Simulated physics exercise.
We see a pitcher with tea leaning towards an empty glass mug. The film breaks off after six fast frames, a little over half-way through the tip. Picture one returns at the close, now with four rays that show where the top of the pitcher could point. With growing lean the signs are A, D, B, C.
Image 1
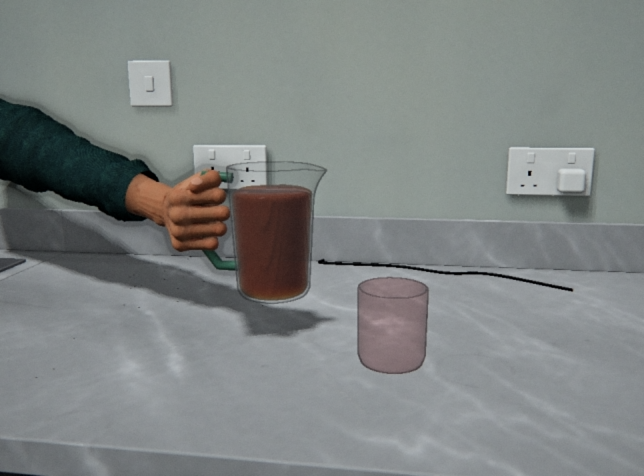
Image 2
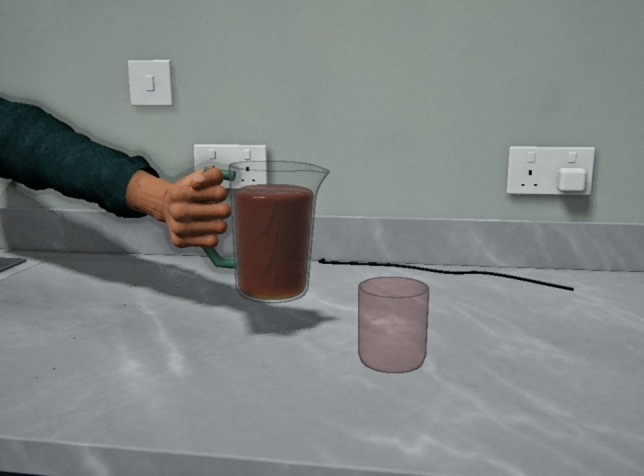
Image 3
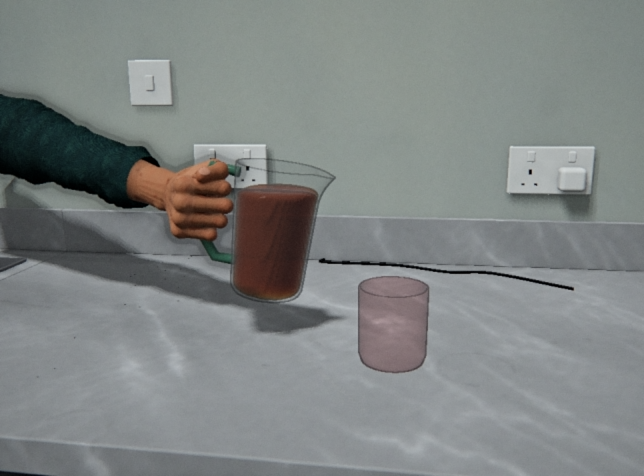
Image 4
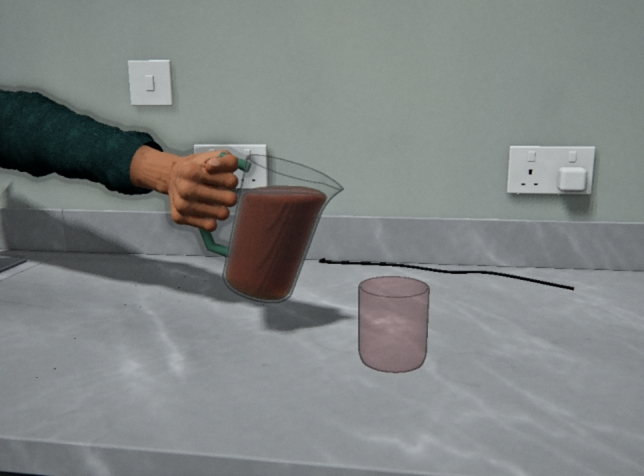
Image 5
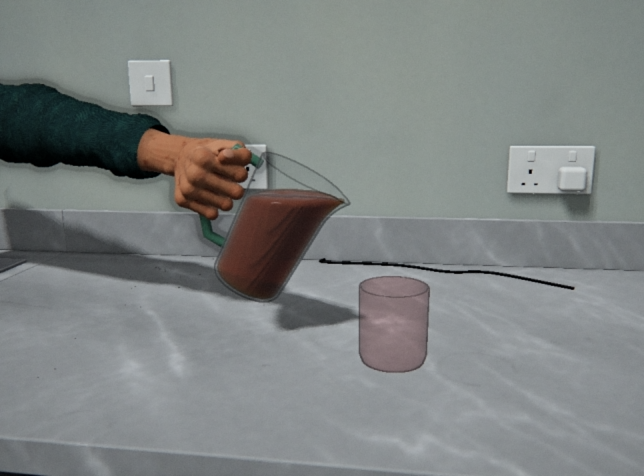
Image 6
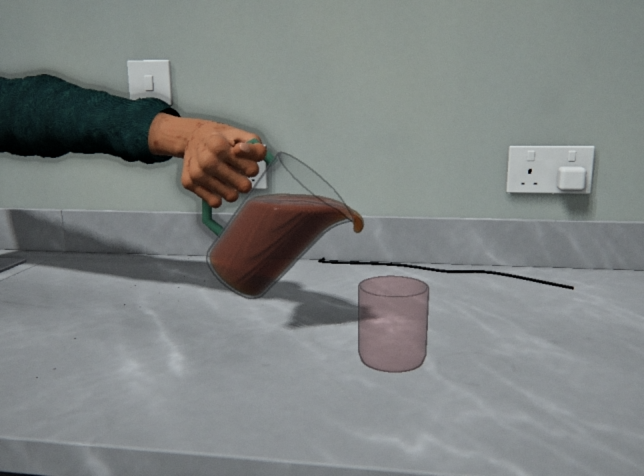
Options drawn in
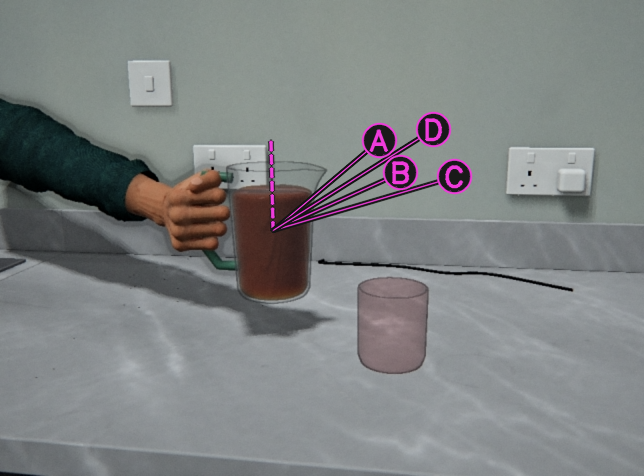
A hand in a dark green sleeve tilting a clear pitcher of tea rightward until the brown liquid begins coming over its lip.
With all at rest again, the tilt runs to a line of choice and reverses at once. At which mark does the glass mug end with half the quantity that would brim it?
Best: D.
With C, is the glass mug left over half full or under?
Over half.
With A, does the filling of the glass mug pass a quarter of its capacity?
Yes, clearly.
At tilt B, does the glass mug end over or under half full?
Over half.
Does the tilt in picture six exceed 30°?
Yes.
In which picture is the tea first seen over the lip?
In picture 6.
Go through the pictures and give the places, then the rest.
Upright, lip at (325, 170); rim of the glass mug round (393, 287); nothing has left yet, in the first picture.
Tipped about 2°, lip at (328, 171); nothing has left yet, in the second picture.
Tipped about 8°, lip at (334, 177); nothing has left yet, in the third picture.
Tipped about 17°, lip at (342, 188); nothing has left yet, in the fourth picture.
Tipped about 28°, lip at (349, 203); nothing has left yet, in the fifth picture.
Tipped about 40°, lip at (352, 219); tea is over the lip, down to (358, 230), in the sixth picture.
On the marked copy, A at (366, 151); B at (384, 180); C at (438, 181); D at (418, 138).
If A is chosen, the glass mug ends with about 32 % of what it can hold.
If B is chosen, the glass mug ends with about 71 % of what it can hold.
If C is chosen, the glass mug is filled to the brim.
If D is chosen, the glass mug ends with about 50 % of what it can hold.
